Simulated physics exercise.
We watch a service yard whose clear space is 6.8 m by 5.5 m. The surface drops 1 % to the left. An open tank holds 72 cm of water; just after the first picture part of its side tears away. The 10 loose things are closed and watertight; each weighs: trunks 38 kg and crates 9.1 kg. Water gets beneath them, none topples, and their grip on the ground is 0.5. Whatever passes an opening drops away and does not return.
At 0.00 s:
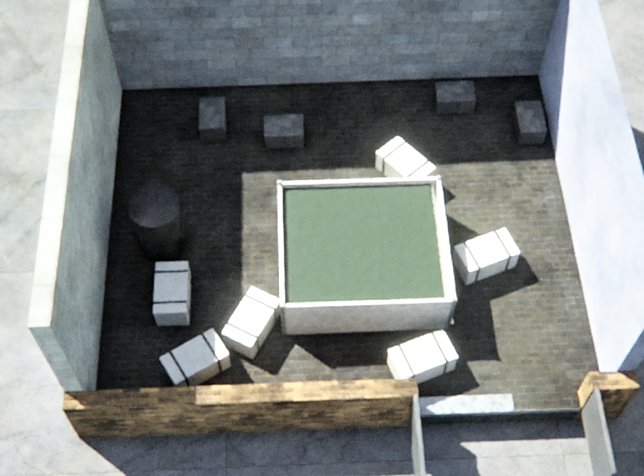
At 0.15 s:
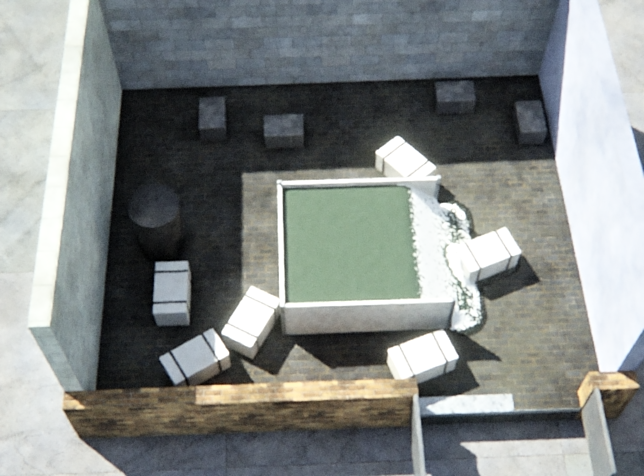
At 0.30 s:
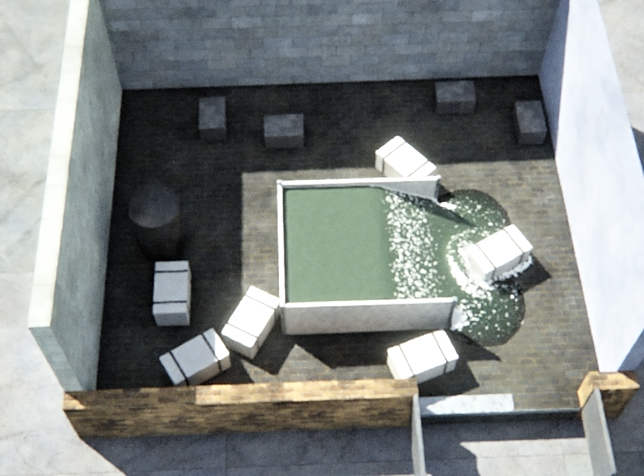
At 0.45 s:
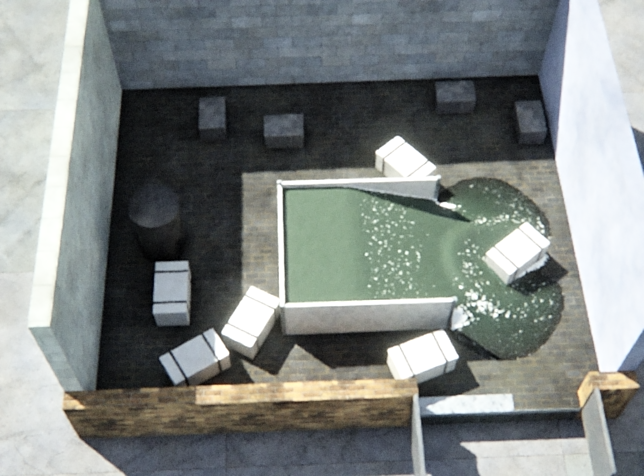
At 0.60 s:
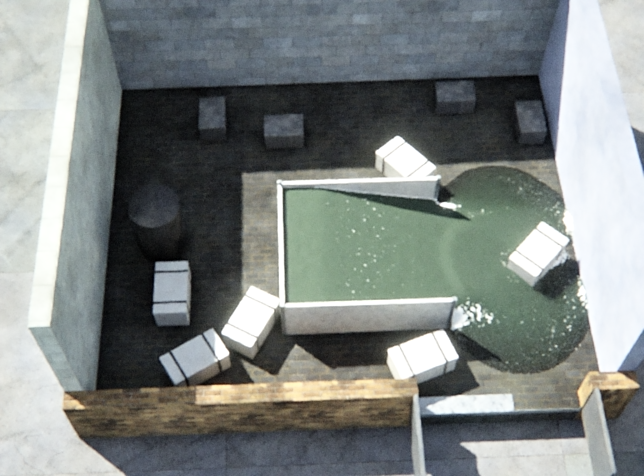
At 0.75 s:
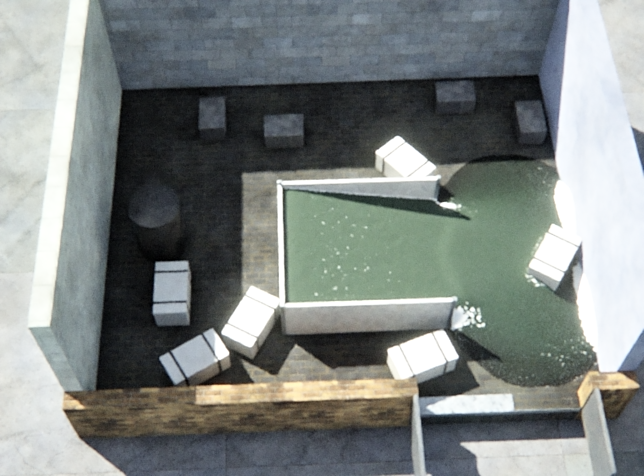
In a walled yard scattered with white and grey boxes, the right side of a tank of green water gives way; water pours out, spreads across the paving and pushes one white box rightward to near the wall.
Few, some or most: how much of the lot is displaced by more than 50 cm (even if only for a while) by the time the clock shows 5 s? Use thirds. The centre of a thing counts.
It is one to two thirds.
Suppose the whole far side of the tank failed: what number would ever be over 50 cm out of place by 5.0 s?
Then 6.
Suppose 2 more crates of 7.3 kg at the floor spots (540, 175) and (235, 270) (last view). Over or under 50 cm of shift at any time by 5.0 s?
In that order: Past it, short of it.
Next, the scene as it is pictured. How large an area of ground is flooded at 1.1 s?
About 12 m2.
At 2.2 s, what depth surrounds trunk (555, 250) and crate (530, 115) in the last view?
Roughly 37 and 12 cm.
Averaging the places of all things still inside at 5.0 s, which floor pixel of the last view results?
Near (240, 246).
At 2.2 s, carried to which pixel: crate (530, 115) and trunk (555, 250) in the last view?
Near (481, 75) and (573, 337).
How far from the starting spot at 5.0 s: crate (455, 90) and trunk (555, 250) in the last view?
In turn: 400 cm, gone out.
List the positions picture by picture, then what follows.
A trunk at (488, 249), on the bottom; a trunk at (171, 287), on the bottom; water covers 4.2 m2; 0 of 10 have shifted, in the first picture.
A trunk at (488, 249) rests on the ground; a trunk at (171, 287), on the bottom; water covers 5.1 m2; 0 of 10 have shifted, in the second picture.
A trunk at (500, 248) rests on the ground, 17 cm from its start; a trunk at (171, 287), on the bottom; 6.4 m2 under water; 1 of 10 have shifted, in the third picture.
A trunk at (518, 248), on the bottom, 43 cm from its start; a trunk at (171, 287) rests on the ground; water covers 8.0 m2; 1 of 10 have shifted, in the fourth picture.
A trunk at (540, 249), on the bottom, 73 cm from its start; a trunk at (171, 287), on the bottom; water covers 9.8 m2; 1 of 10 have shifted, in the fifth picture.
A trunk at (556, 252) rests on the ground, 95 cm from its start; a trunk at (171, 287), on the bottom; water covers 10.9 m2; 1 of 10 have shifted, in the sixth picture.
After 1.1 s 1 of 10 are over 50 cm from their spots; 1 afloat.
After 2.2 s 2 of 10 are over 50 cm from their spots; 2 afloat.
After 3.5 s 3 of 10 are over 50 cm from their spots; 1 afloat.
After 5.0 s 5 of 10 are over 50 cm from their spots, and 5 have been at some point; 1 afloat.
